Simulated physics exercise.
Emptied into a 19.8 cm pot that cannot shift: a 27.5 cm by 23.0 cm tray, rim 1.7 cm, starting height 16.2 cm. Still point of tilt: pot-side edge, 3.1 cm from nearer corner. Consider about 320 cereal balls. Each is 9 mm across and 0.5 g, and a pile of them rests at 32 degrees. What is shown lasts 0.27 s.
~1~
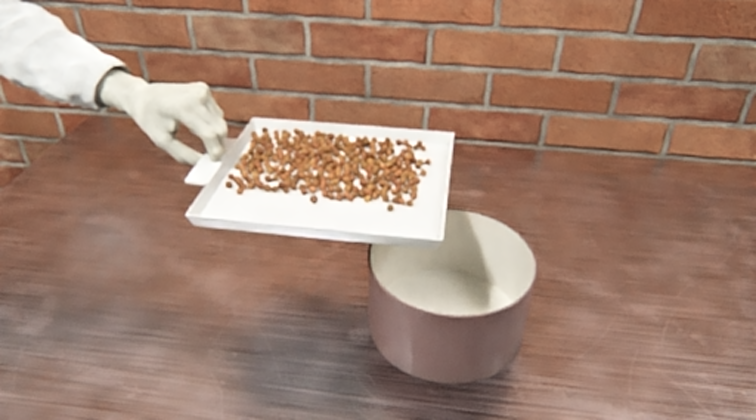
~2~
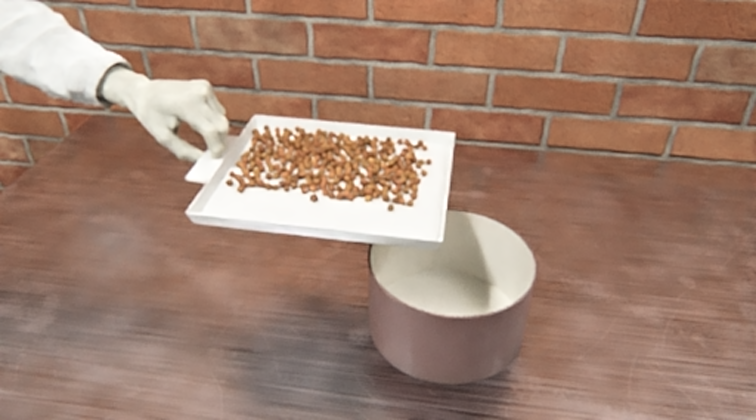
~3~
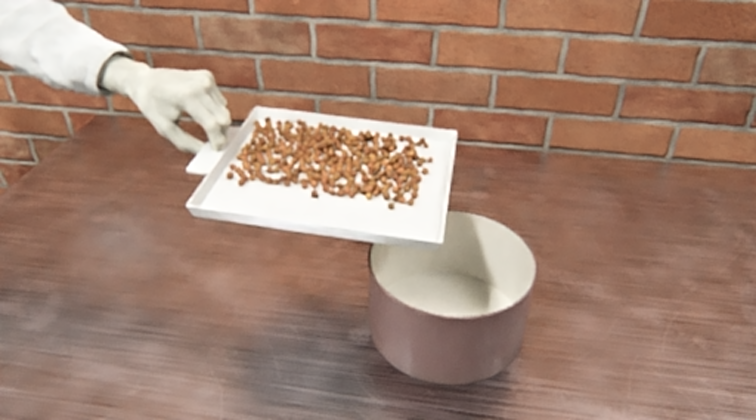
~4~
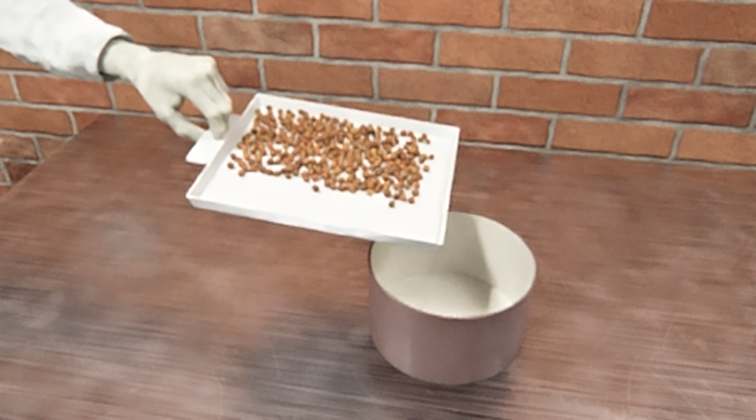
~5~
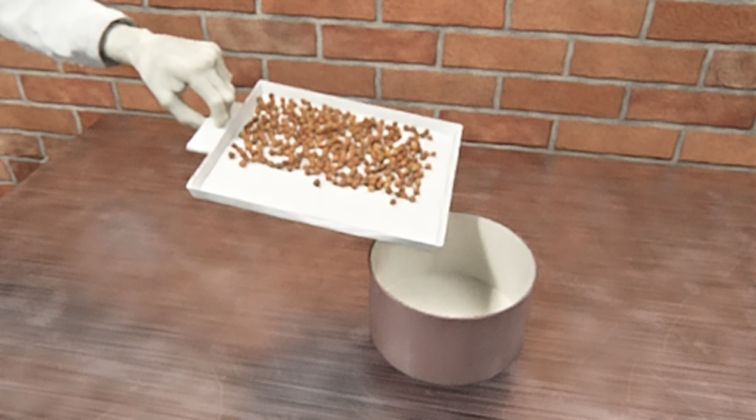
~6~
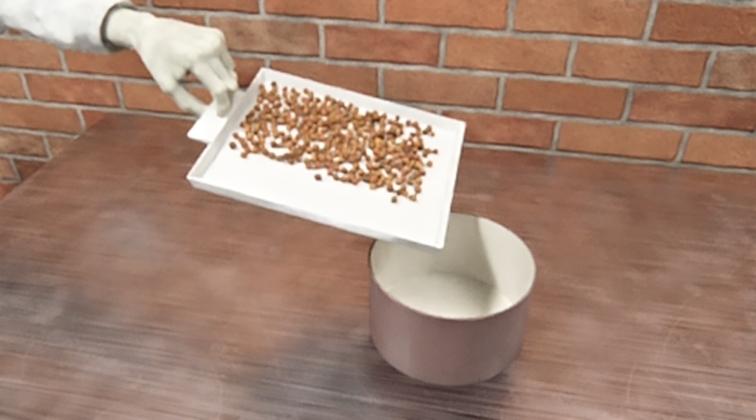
A white tray of small brown cereal balls, held at its left side by a pale gloved hand, starts nearly level and tilts gradually, its left side rising while its right edge stays above a pinkish-brown pot on a wooden table.
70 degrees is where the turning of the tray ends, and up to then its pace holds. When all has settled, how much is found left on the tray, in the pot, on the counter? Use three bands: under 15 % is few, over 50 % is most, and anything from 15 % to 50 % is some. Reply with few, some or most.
Tray: Most, pot: Some, counter: Few.
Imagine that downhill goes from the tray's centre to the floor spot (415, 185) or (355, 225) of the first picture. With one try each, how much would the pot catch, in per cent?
I'd put it at about 5 per cent for the first tilt and about 10 per cent for the second.
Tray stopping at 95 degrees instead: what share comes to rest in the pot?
Then about 95 per cent.
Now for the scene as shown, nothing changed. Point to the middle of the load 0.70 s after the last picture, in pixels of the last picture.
Estimated load position: Around (437, 196).
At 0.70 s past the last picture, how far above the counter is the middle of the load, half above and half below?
The halfway mark sits at about 20 cm.
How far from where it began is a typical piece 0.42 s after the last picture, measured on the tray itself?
By then it sits near 9 cm from where it began.
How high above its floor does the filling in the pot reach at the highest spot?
Some 2.0 cm above the floor.
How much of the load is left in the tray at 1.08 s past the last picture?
About 75 per cent.
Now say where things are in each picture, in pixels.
In the first frame, tray tilt 0 degrees, front corners at (192, 213) and (438, 236); middle of the pieces at (329, 160); pot at (452, 256).
In the second frame, tray tilt 1 degrees, front corners at (192, 210) and (437, 237); middle of the pieces at (330, 159).
In the third frame, tray tilt 3 degrees, front corners at (192, 204) and (437, 238), lowest corner right front; middle of the pieces at (332, 154).
In the fourth frame, tray tilt 6 degrees, front corners at (192, 194) and (438, 240), lowest corner right front; middle of the pieces at (333, 147).
In the fifth frame, tray tilt 10 degrees, front corners at (193, 184) and (438, 241), lowest corner right front; middle of the pieces at (335, 140).
In the sixth frame, tray tilt 13 degrees, front corners at (194, 175) and (438, 243), lowest corner right front; middle of the pieces at (338, 133); pot at (452, 259).
Then, 0.42 s after the last picture, tilt 41 degrees; the tray holds 100 %, the pot 0 %.
Then, 0.70 s after the last picture, tilt 59 degrees; the tray holds 85 %, the pot 5 %.
Then, 1.08 s after the last picture, tilt 70 degrees; the tray holds 75 %, the pot 20 %.
In the end, tray 75 %, pot 25 %, counter 0 %.
